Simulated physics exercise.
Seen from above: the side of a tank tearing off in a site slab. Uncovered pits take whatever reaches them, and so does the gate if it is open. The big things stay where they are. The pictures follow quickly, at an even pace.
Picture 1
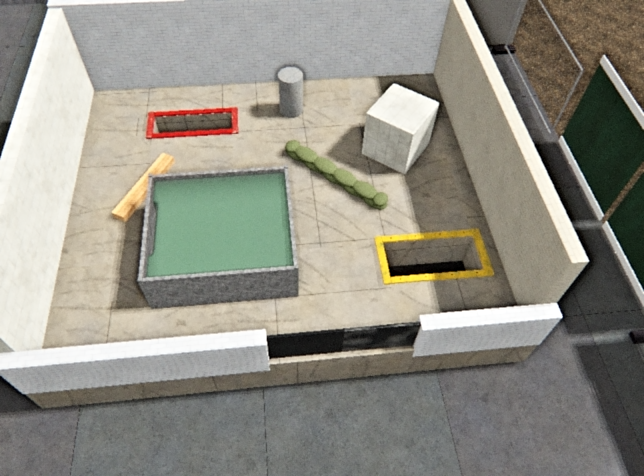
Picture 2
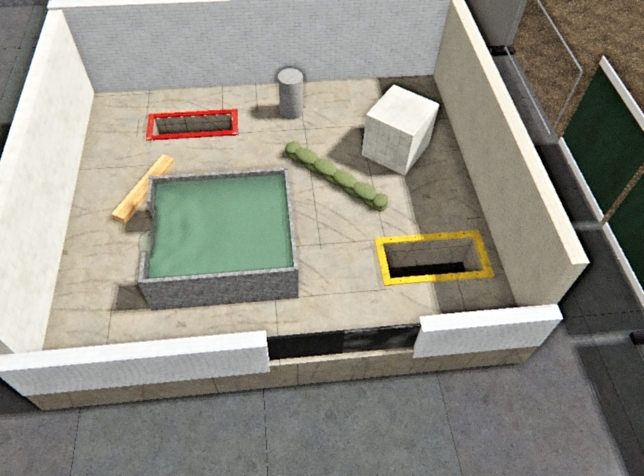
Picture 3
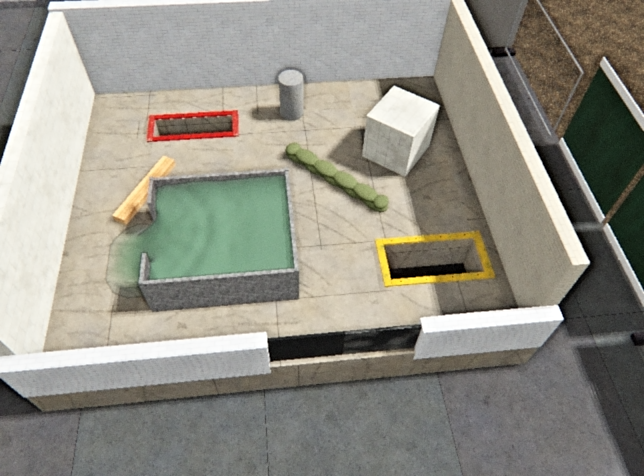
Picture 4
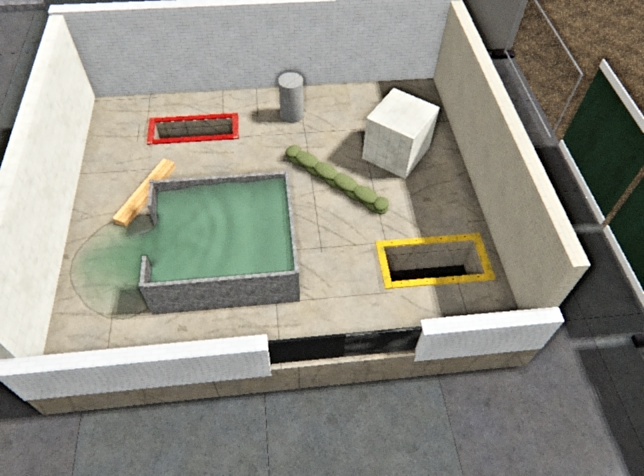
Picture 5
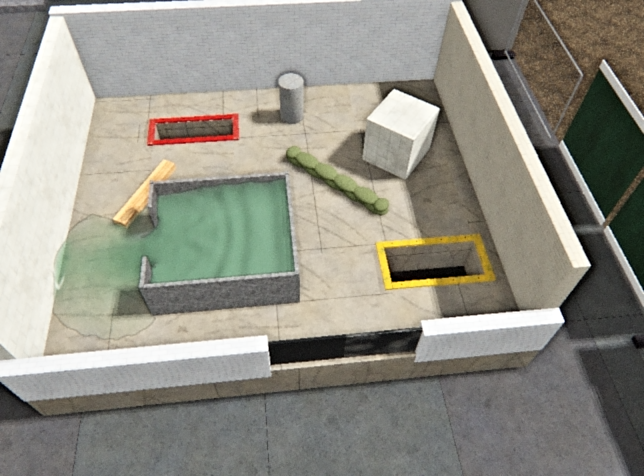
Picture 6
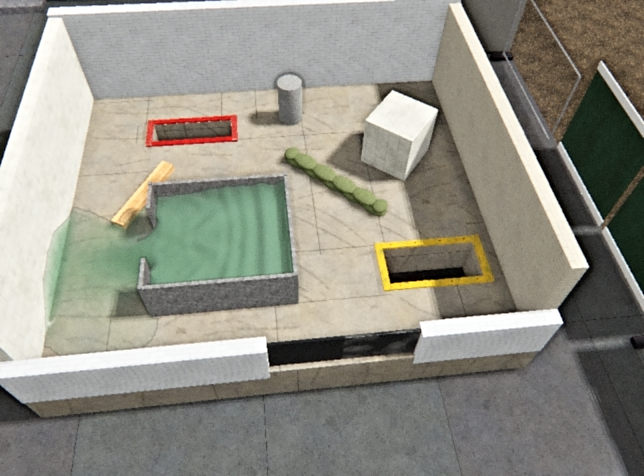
Green water in a square grey tank burst out through a gap that opened in its left side, spread across the tiled floor past a wooden plank, and reached the pale left wall.
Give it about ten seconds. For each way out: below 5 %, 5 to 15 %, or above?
In the end: The gate takes less than 5 %; the yellow pit takes from 5 to 15 %; the red pit takes from 5 to 15 %.
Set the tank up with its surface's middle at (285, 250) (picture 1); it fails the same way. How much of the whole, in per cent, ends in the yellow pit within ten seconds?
Per cent: Yellow 0.
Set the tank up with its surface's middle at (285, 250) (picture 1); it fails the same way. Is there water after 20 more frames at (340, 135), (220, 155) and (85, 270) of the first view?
One after the other: Free of water, covered, awash.
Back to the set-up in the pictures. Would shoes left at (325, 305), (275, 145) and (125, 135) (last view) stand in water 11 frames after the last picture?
In turn: Clear, not flooded, wet.
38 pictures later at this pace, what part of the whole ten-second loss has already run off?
Roughly 40 per cent.
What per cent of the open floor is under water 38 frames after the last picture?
I make it 70 per cent.
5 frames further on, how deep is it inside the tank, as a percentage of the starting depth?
Close to 72 %.
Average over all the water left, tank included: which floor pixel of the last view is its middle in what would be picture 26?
Roughly at (178, 248).
A moment on, water covers 15 % of the floor; the gate 0 %, the yellow pit 0 %, the red pit 0 %.
Next, water covers 30 % of the floor; the gate 0 %, the yellow pit 0 %, the red pit 0 %.
Then, water covers 45 % of the floor; the gate 0 %, the yellow pit 0 %, the red pit 2 %.
Later, water covers 70 % of the floor; the gate 0 %, the yellow pit 2 %, the red pit 6 %.
In the end, water covers 95 % of the floor; the gate 0 %, the yellow pit 10 %, the red pit 10 %.
